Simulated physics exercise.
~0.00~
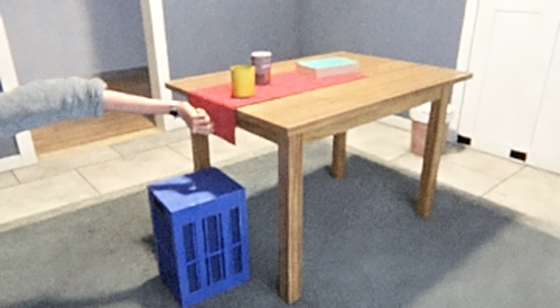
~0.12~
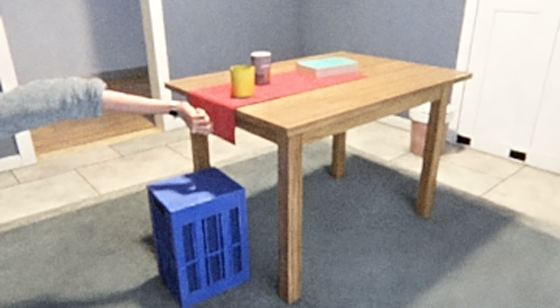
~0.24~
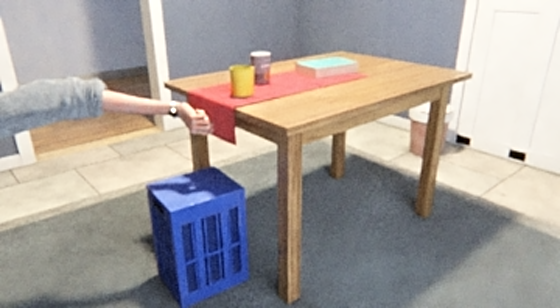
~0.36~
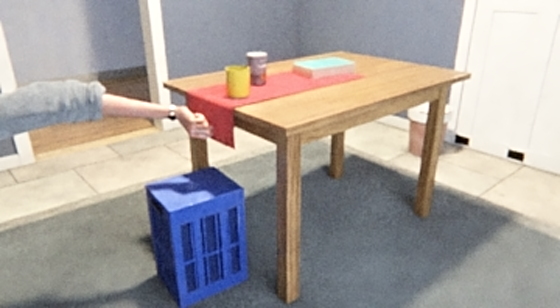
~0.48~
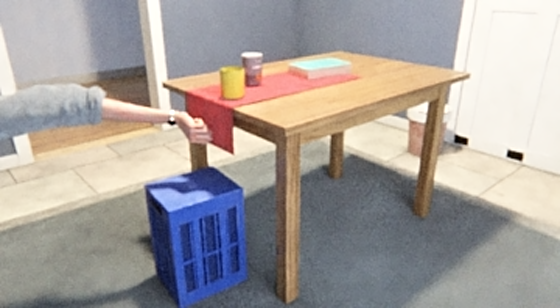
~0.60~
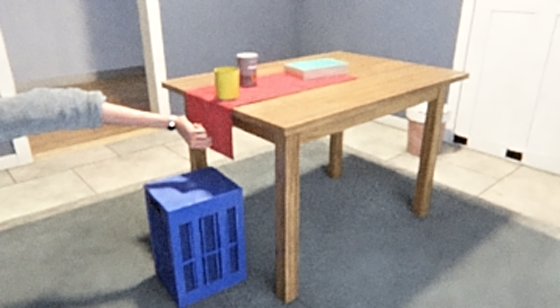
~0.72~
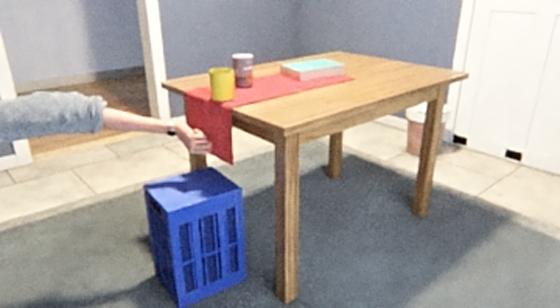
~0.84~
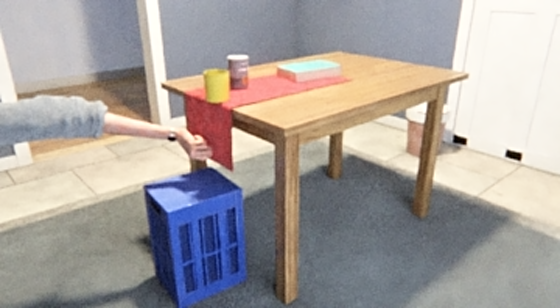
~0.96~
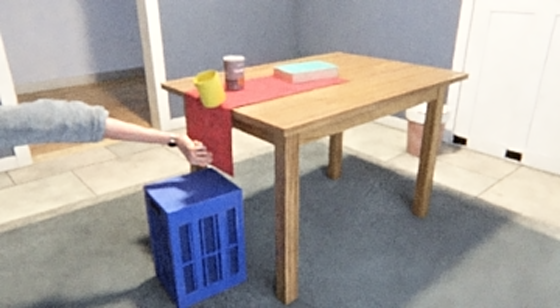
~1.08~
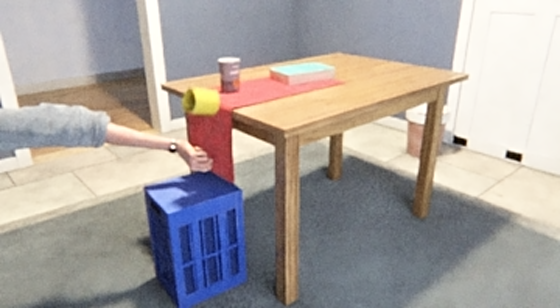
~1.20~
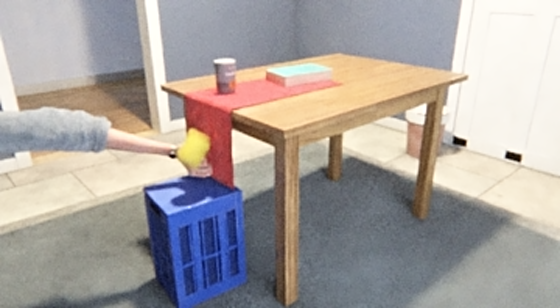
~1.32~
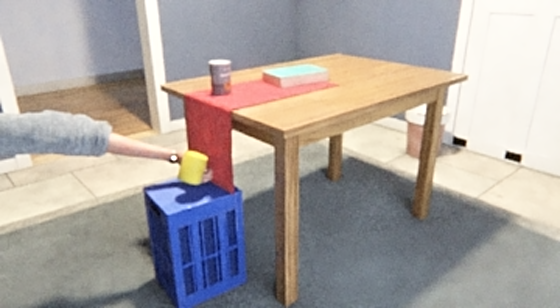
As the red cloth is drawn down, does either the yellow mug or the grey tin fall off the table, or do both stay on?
The yellow mug tips over the edge and drops down by the blue crate. The grey tin is carried along but stays upright on the table.
